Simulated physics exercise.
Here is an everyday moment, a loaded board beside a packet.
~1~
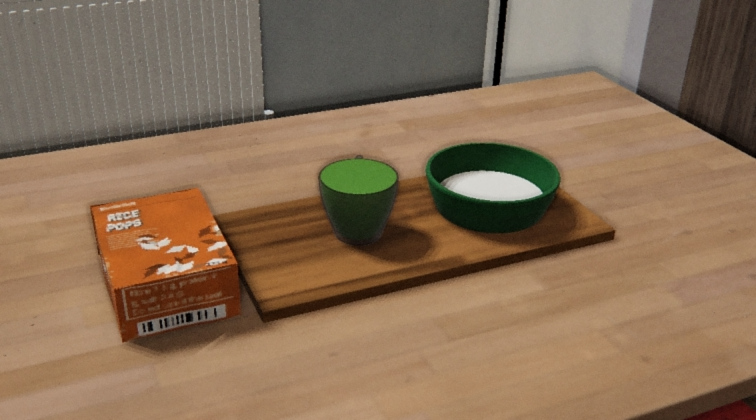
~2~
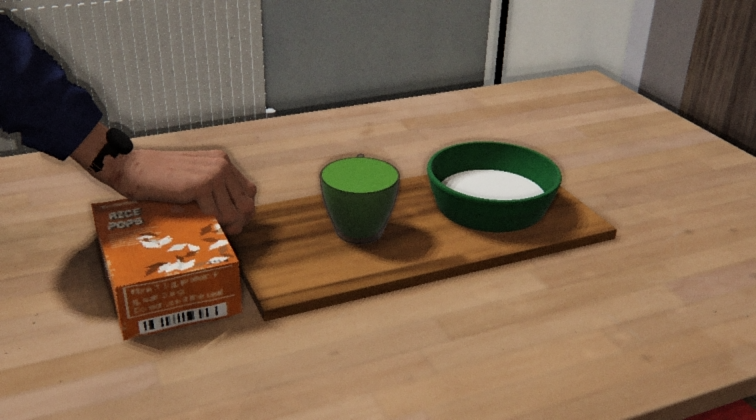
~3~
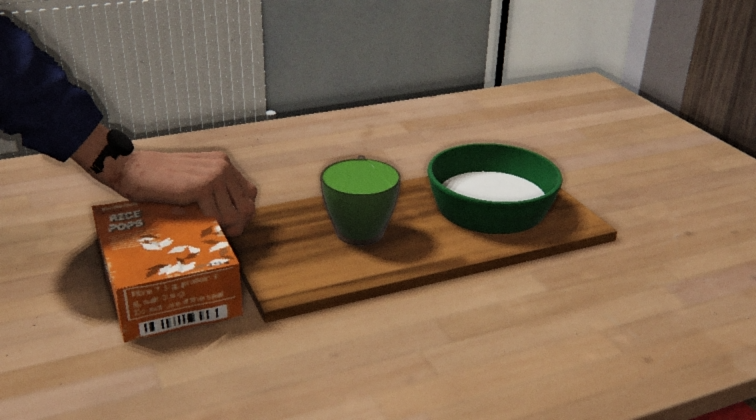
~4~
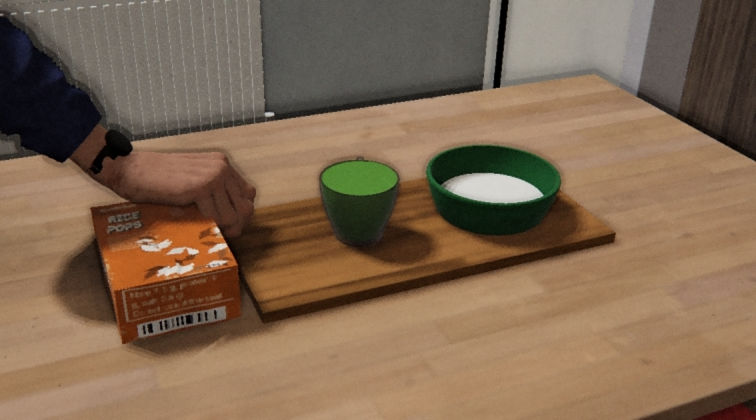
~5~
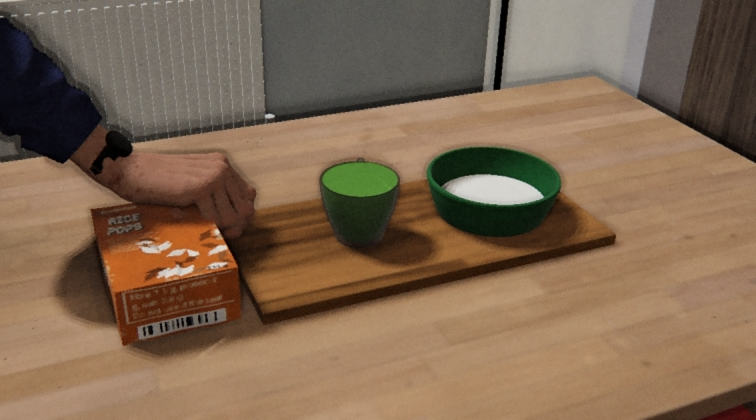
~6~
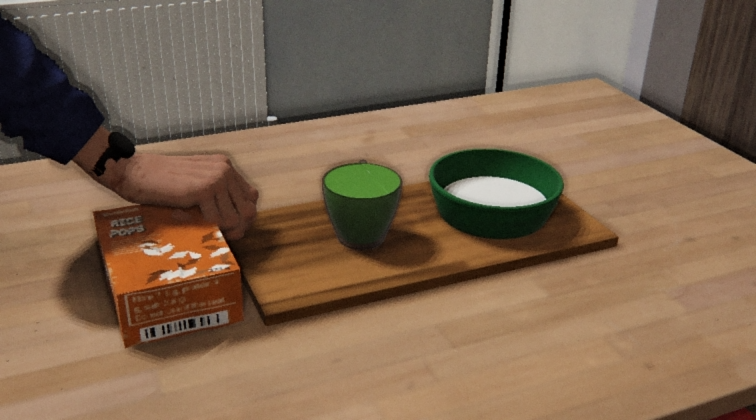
A hand in a dark sleeve reached in behind the orange rice pops box and held the wooden board's left end, while the full green cup and the green dish of white contents barely moved.
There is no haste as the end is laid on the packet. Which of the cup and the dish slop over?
Outcome: Cup: I'd say some spillage there; dish: I'd say no spillage there.
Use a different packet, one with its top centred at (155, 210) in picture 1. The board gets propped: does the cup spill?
Overflows.
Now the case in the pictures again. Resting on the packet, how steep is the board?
The tilt comes out at about 10°.
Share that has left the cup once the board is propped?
Something like 10 percent, I reckon.
A moment on, the board slopes by about 5°; cup, a puddle lies under it; dish, all is still inside.
Further on, the board slopes by about 11°; cup, a puddle lies under it; dish, all is still inside.
When it is over, the board slopes by about 10°, resting on the packet; cup, a puddle lies under it; dish, all is still inside.
